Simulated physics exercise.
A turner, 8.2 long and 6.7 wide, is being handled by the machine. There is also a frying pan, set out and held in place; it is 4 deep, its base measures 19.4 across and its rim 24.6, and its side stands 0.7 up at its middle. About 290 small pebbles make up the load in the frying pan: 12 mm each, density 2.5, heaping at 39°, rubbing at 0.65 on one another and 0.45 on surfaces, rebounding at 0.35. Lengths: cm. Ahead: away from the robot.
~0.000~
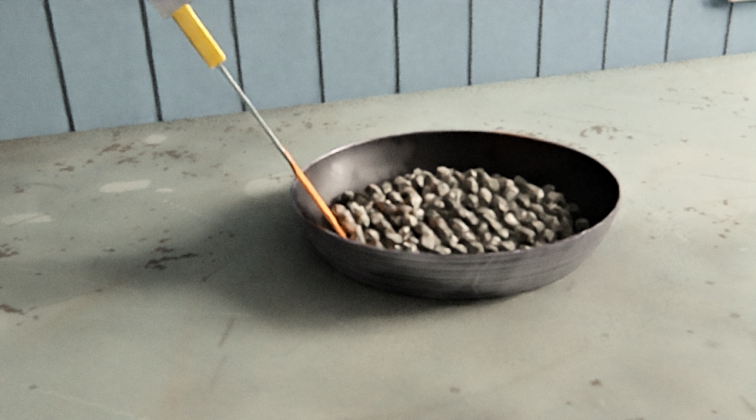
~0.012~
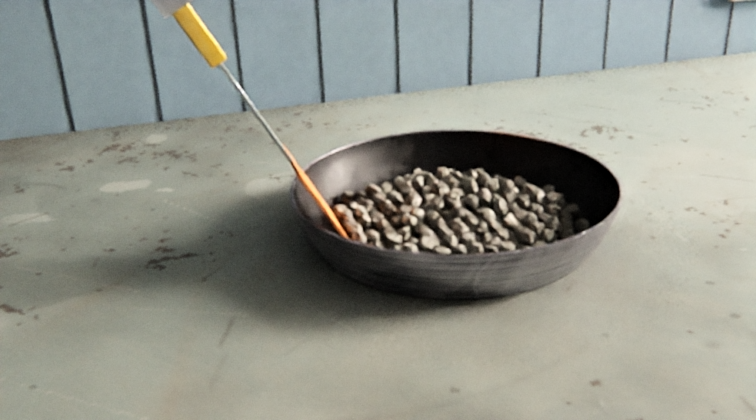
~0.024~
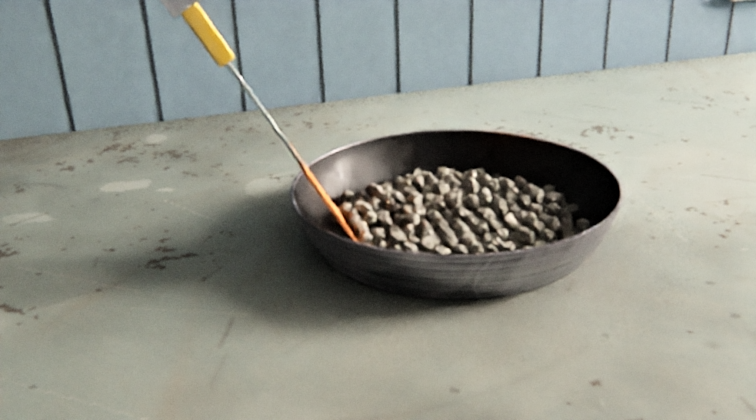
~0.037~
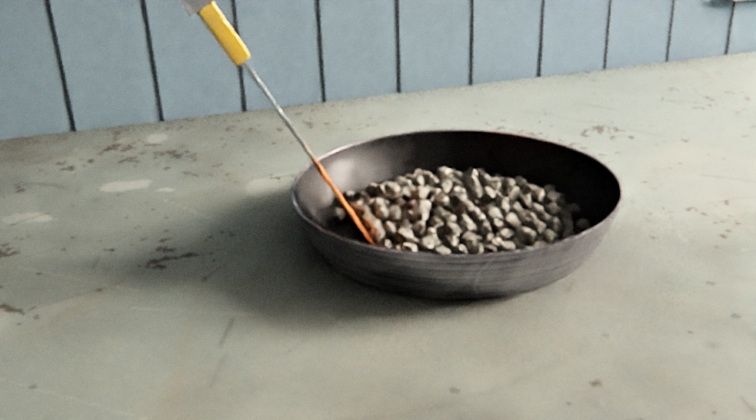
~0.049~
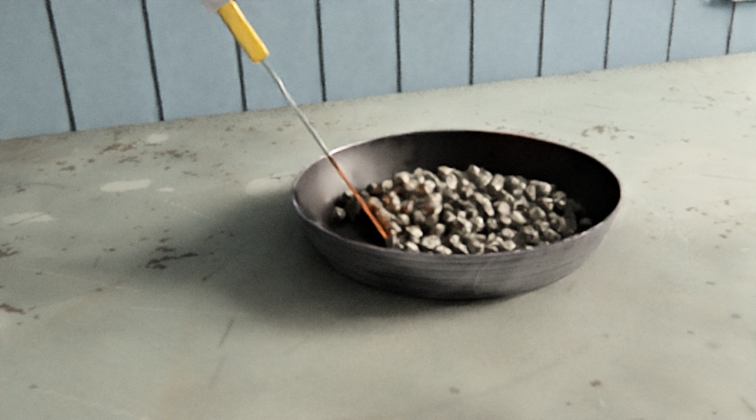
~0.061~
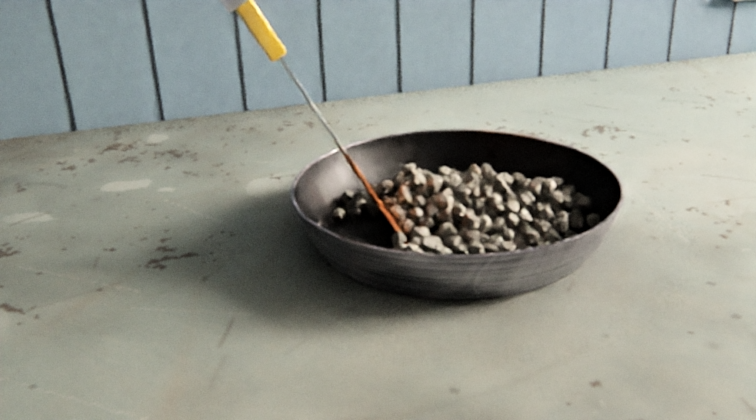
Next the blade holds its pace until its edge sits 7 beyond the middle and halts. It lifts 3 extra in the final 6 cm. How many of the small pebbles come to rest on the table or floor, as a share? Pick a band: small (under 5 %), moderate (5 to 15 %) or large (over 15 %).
The share is moderate, 5 to 15 %.
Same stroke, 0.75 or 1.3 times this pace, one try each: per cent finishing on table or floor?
Estimates in order: 0 per cent, 15 per cent.
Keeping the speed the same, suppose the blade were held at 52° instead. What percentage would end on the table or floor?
15 %.
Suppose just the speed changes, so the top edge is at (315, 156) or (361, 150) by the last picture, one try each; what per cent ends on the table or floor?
Estimates: Near 0 %, near 15 %.
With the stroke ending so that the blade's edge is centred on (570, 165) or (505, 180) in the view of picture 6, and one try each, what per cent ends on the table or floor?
About 20 and 5 per cent.
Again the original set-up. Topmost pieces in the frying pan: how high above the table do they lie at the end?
Close to 4.5 centimetres high.
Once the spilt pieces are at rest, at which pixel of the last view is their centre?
I'd place it close to (692, 184).
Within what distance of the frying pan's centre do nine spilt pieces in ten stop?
Some 30 cm from the centre.
After 0.10 s, sloping 61°, highest piece 6 above the table; 287 in the frying pan.
After 0.14 s, sloping 61°, highest piece 6 above the table; 287 in the frying pan.
After 0.36 s, sloping 61°, highest piece 5 above the table; 261 in the frying pan, 25 on the table or floor, 1 on the blade or in flight.
After 1.41 s, sloping 61°, highest piece 4 above the table; 261 in the frying pan, 26 on the table or floor.
At rest, 261 in the frying pan, 26 on the table or floor. That is 9 % on the table or floor.
